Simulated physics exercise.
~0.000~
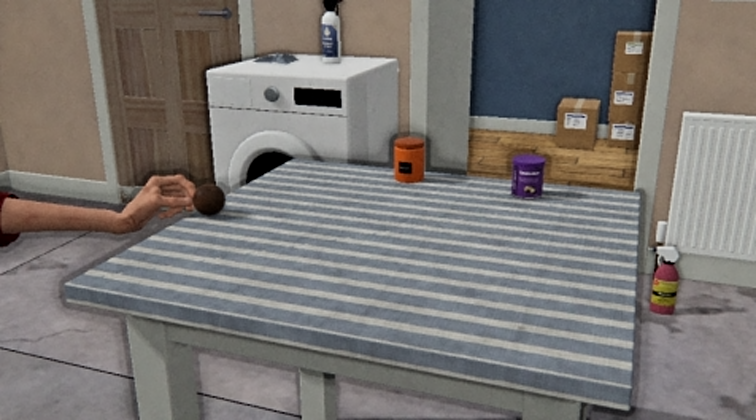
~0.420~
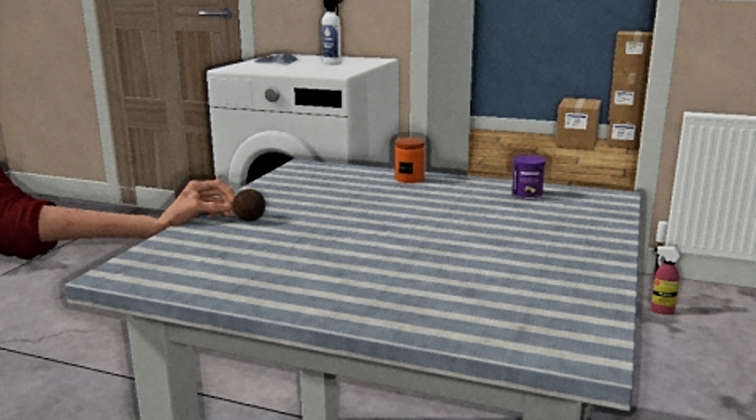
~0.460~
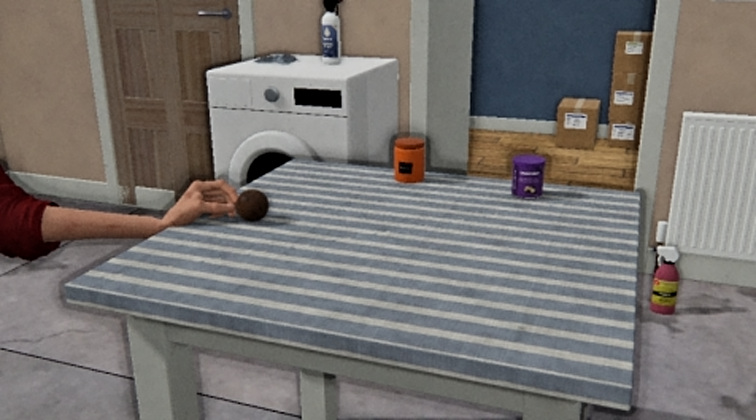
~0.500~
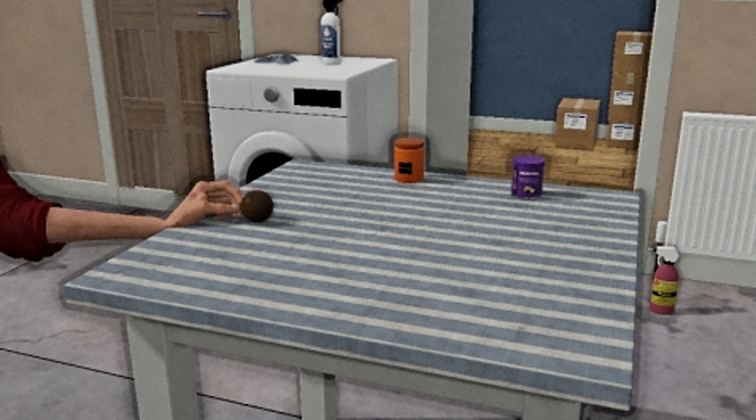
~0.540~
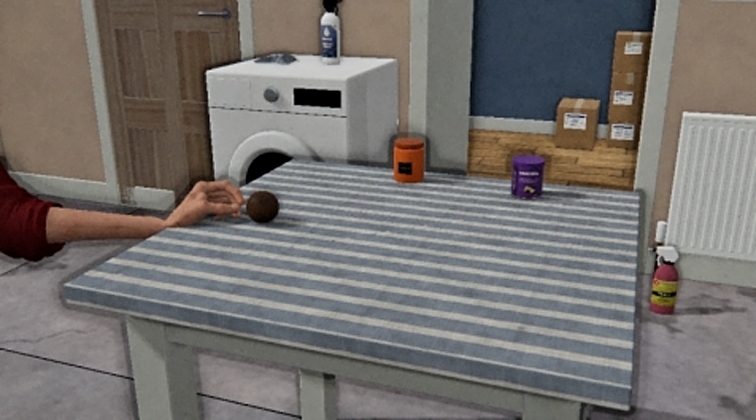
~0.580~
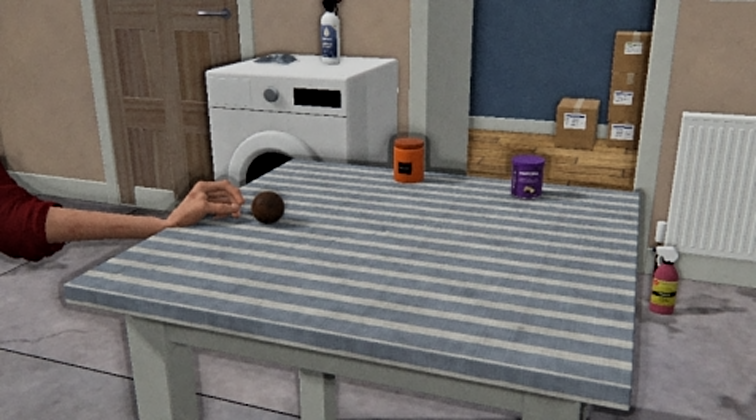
In a utility room with a washing machine, a hand reaching in from the left pushes a brown ball rightward across a striped table top, then stays nearly still as the ball moves slightly farther right, away from the fingers.
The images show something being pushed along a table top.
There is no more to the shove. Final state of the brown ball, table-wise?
It will fail to leave the table.
After 0.78 s, brown ball shifted about its own width near (294, 211).
After 0.98 s, brown ball shifted well along near (315, 214).
After 1.38 s, brown ball shifted well along near (343, 217).
In the end (2.1 s), moved from the start, brown ball. At the end, from the last picture's camera, brown ball near (353, 218).
